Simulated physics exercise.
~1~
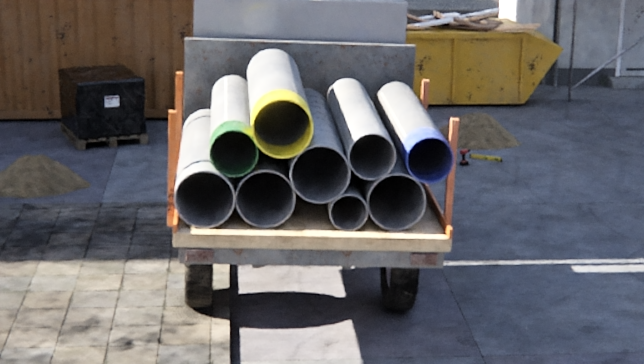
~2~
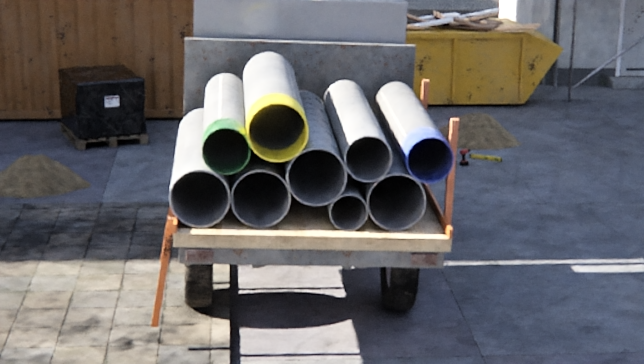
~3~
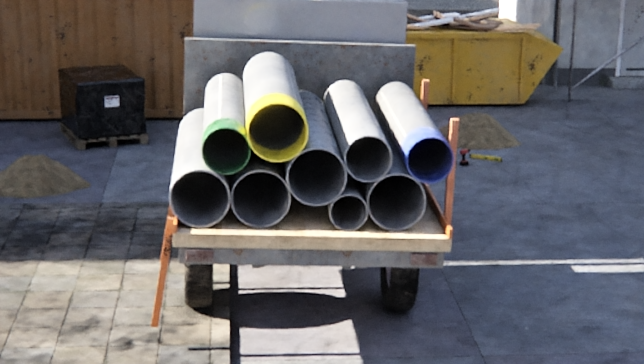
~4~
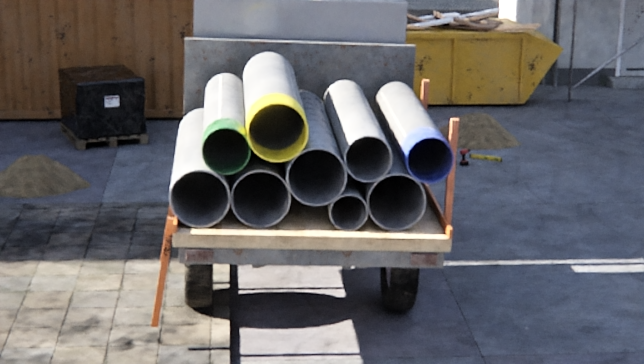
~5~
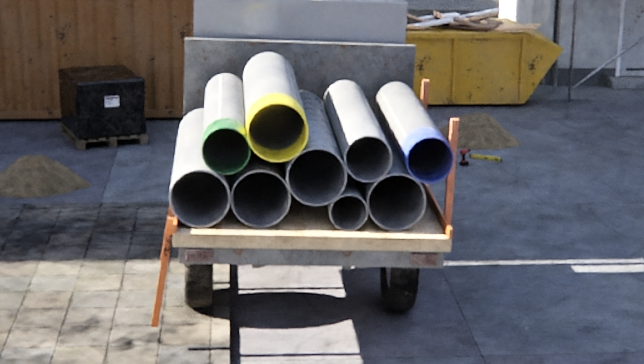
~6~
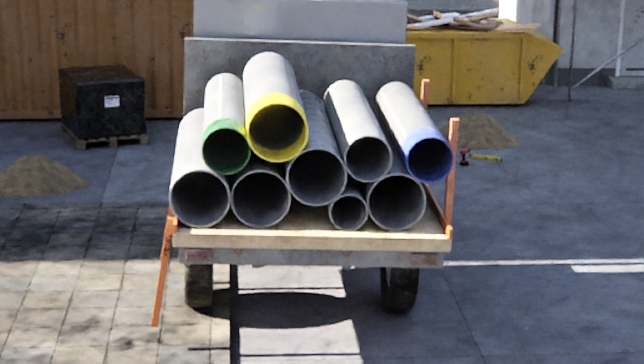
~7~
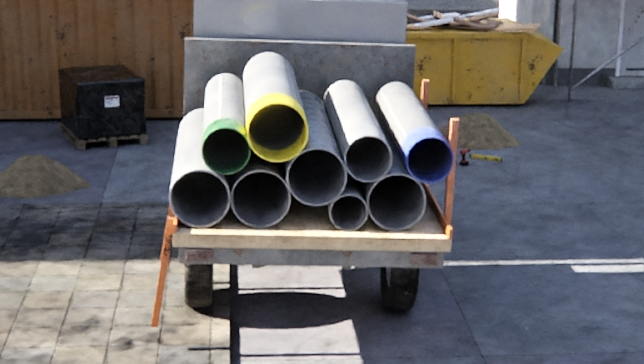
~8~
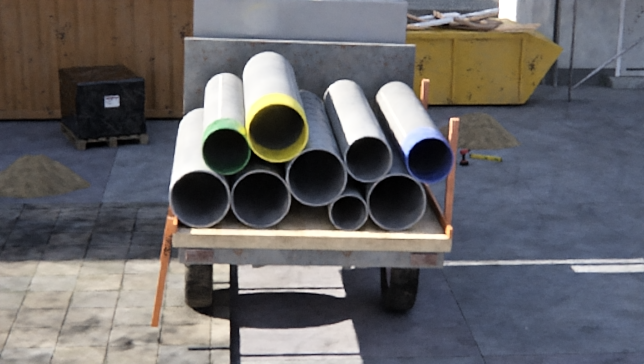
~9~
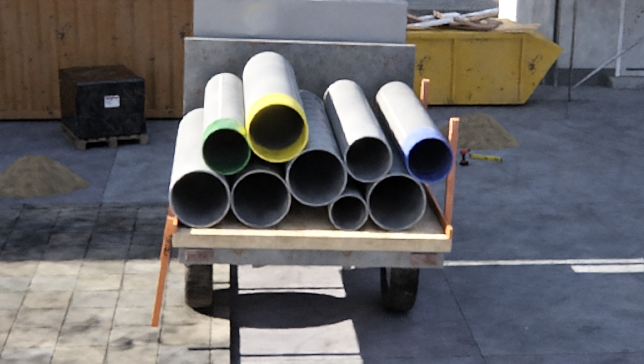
In a paved yard, a stack of grey pipes, some with green, yellow and blue rims, sat on the back of a flatbed when the left orange posts swung down; the pipes shifted slightly left, then stayed piled there with none falling off.
